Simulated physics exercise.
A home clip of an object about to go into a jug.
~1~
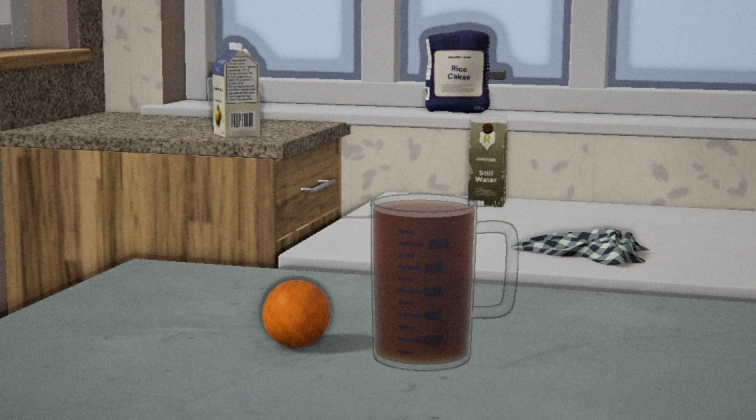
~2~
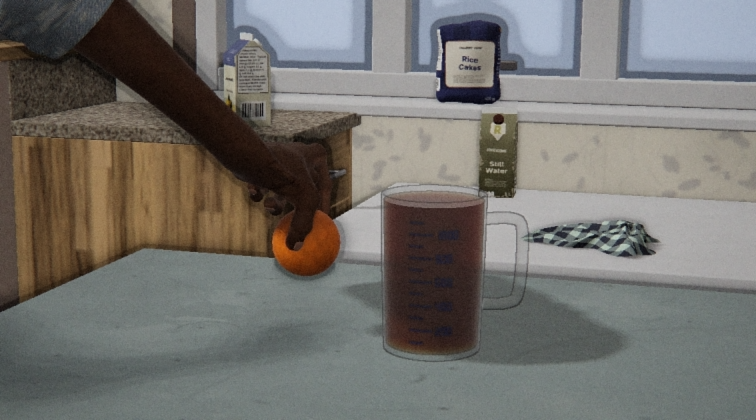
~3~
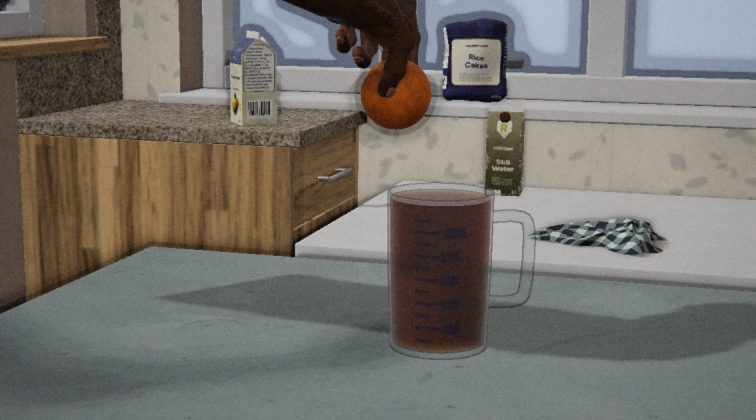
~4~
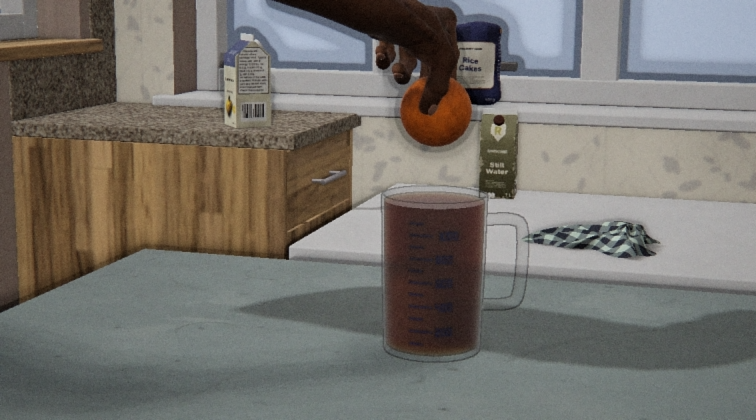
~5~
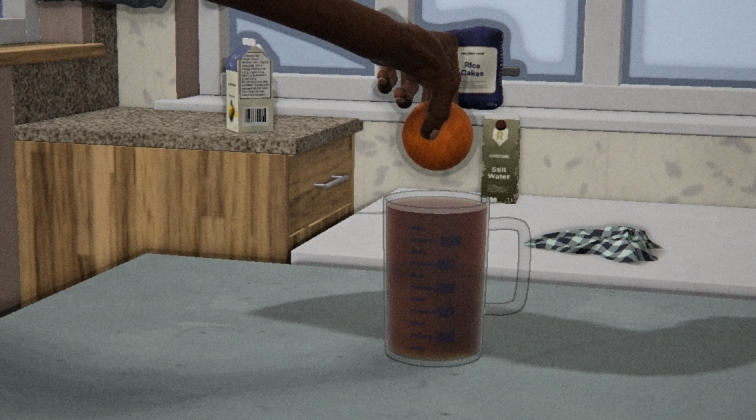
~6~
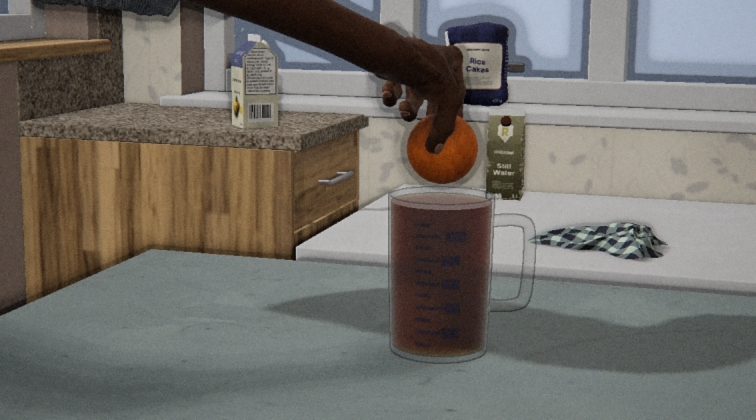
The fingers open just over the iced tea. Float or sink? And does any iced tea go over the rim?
In the iced tea it stays at the surface. The jug overflows.
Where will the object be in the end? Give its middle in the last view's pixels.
At about (441, 215).
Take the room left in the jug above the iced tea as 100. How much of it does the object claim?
Some 280 per cent.
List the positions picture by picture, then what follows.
The orange lies on the top at (297, 313); jug (423, 277) nearly full, in the first frame.
A hand picks up the orange at (306, 242); jug nearly full, surface at (434, 200), in the second frame.
The orange is carried over at (396, 93); jug (439, 266) nearly full, in the third frame.
The orange is above the jug at (436, 111); jug nearly full, surface at (434, 201), in the fourth frame.
The orange comes down at (438, 135); jug (435, 273) nearly full, in the fifth frame.
The orange is just over the surface at (443, 148); jug nearly full, surface at (441, 202), in the sixth frame.
Soon after, the orange enters the iced tea; the jug is full to the brim; some has gone over the rim.
Later, the orange comes up again; the jug is full to the brim; some has gone over the rim.
In the end, the orange floats; the jug is full to the brim; some has gone over the rim.
